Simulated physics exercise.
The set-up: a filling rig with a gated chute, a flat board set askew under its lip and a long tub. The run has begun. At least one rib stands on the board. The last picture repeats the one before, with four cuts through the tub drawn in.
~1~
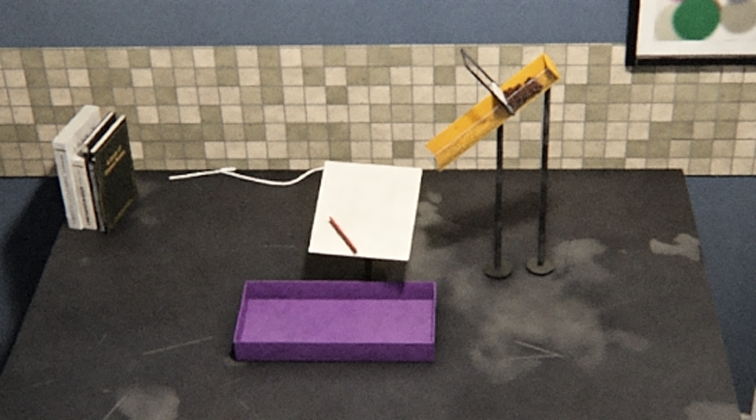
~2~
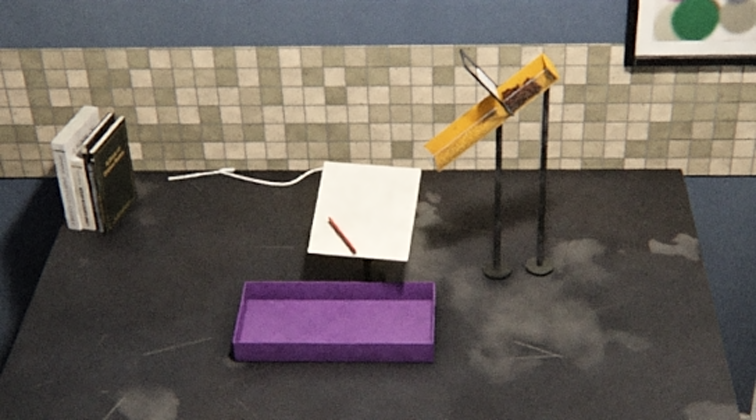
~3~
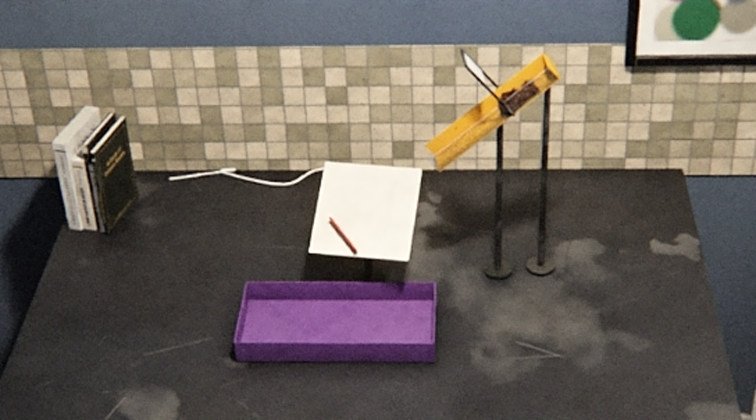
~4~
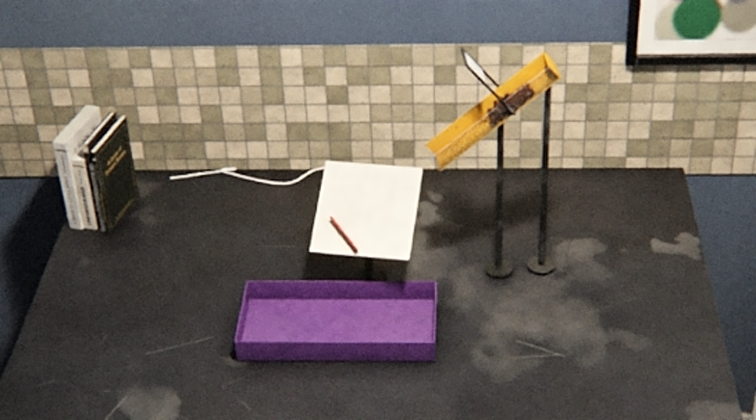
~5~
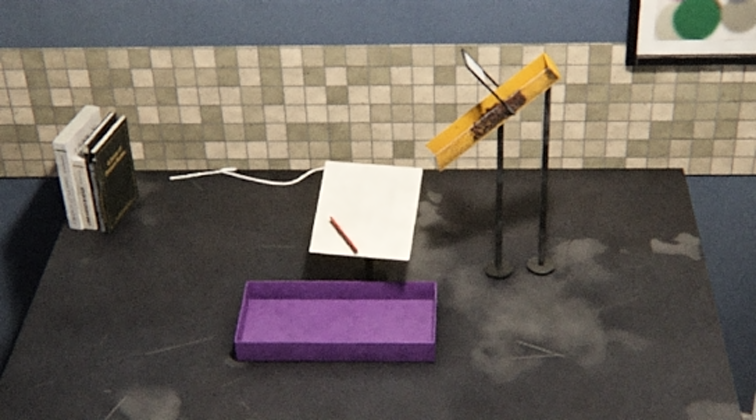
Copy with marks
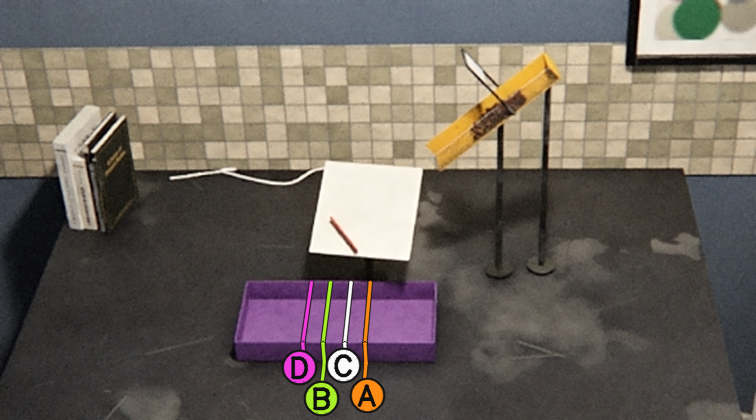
On a dark, scuffed tabletop against a tiled wall, a clump of small dark pieces slides slowly down a sloping yellow chute on two black stands, above and right of a tilted white board and an empty purple tub.
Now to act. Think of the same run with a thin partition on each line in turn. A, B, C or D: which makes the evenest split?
A is best.
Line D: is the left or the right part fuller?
The right side.
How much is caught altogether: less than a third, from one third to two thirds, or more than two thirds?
More than two thirds.
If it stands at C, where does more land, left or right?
Right.
On the marked copy, line A crosses the front rim at (364, 342); line B crosses the front rim at (323, 342); line C crosses the front rim at (344, 342); line D crosses the front rim at (302, 342).
Choosing A, of what is caught, about a third on the left of the divider, about two thirds on the right.
Choosing B, of what is caught, a small part on the left of the divider, nearly all on the right.
Choosing C, of what is caught, a small part on the left of the divider, nearly all on the right.
Choosing D, of what is caught, a stray few on the left of the divider, nearly all on the right.
